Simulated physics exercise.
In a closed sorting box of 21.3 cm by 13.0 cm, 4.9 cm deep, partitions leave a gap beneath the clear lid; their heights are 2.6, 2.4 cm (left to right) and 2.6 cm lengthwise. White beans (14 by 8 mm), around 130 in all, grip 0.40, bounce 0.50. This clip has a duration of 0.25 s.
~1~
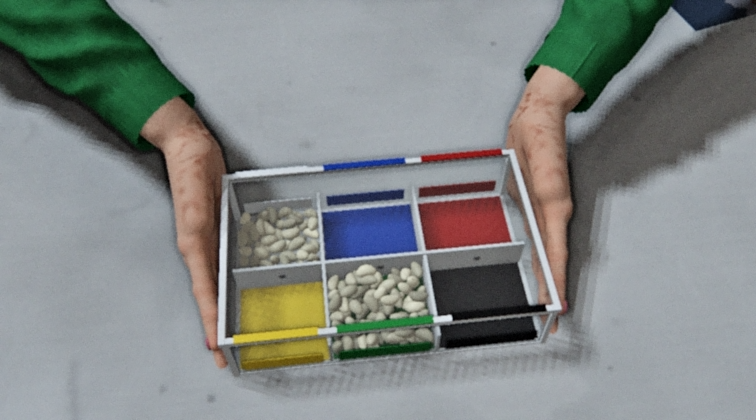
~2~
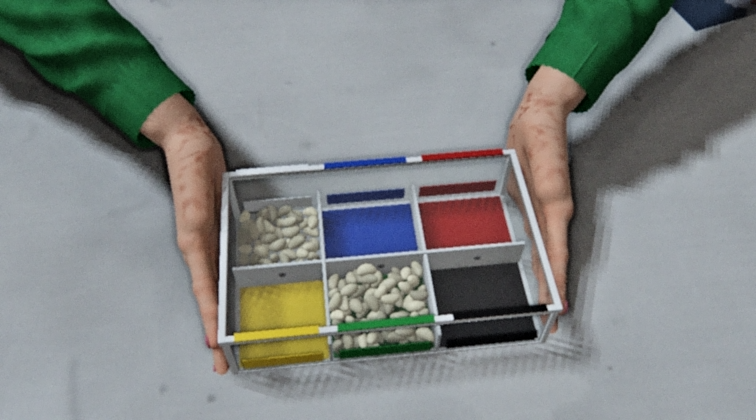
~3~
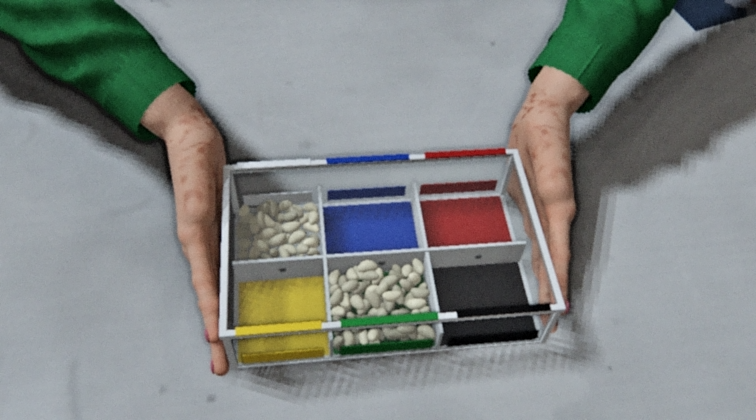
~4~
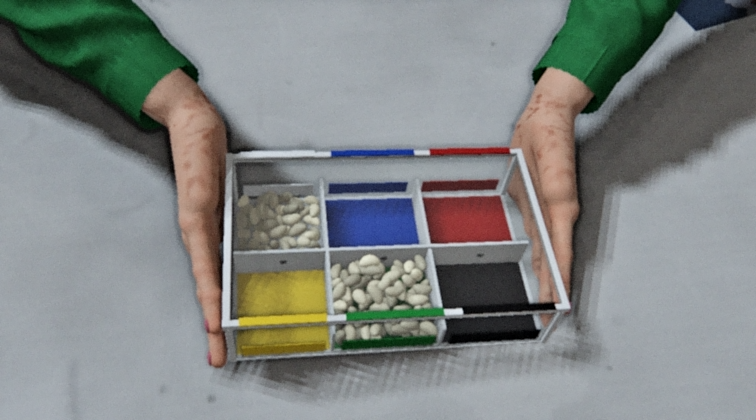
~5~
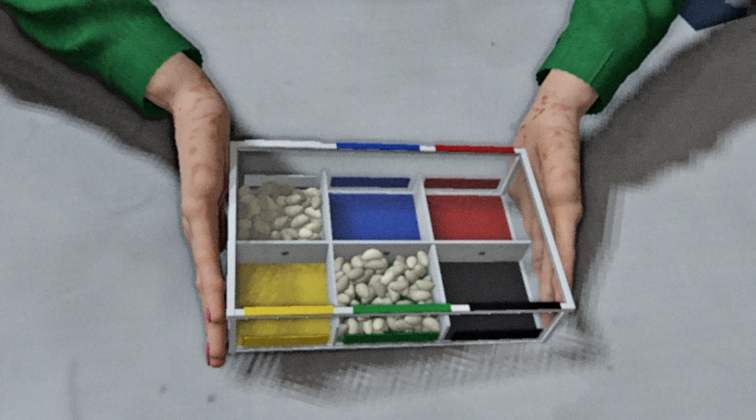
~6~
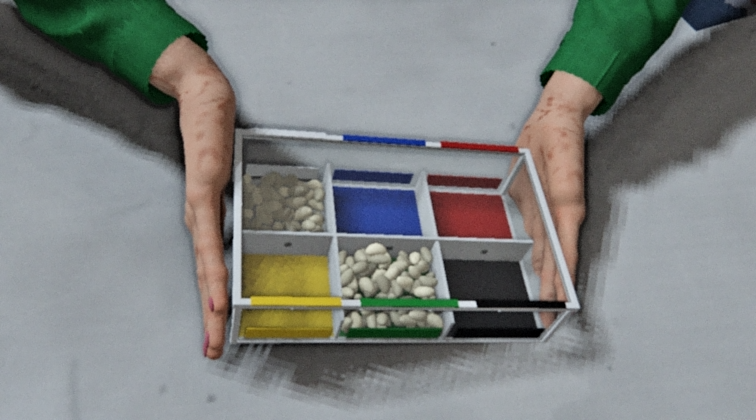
On a pale gray surface, two hands in green sleeves hold a clear-topped sorting box with six compartments, white beans filling the back-left and front-middle ones. The hands slowly tilt the box, its front edge rising slightly and turning, while the beans stay in the same two compartments.
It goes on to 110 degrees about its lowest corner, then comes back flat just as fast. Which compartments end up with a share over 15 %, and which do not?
Red compartment over, blue compartment not over, green compartment not over, yellow compartment not over, white compartment not over, black compartment over.
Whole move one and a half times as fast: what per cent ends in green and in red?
That gives green 0 percent and red 45 percent.
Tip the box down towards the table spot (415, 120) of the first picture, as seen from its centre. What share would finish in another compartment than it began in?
My guess is roughly 70 percent.
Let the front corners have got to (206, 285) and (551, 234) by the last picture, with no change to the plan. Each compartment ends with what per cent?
In per cent, the final split is red 0, blue 35, green 0, yellow 0, white 65, black 0.
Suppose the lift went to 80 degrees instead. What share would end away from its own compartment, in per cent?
Near 45 in a hundred, I think.
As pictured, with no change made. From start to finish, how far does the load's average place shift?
11.5 cm or thereabouts.
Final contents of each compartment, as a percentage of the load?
Per cent by compartment - red 45, blue 0, green 0, yellow 0, white 0, black 55.
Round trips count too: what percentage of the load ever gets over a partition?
100 per cent, give or take.
Then, 1.42 s after the last picture, tilt 110 degrees; red 20 %, blue 15 %, green 5 %, white 10 %, black 50 %.
Then, 2.37 s after the last picture, tilt 50 degrees; red 45 %, black 55 %.
Then, 3.31 s after the last picture, tilt 0 degrees; red 45 %, black 55 %.
In the end, red 45 %, blue 0 %, green 0 %, yellow 0 %, white 0 %, black 55 %.
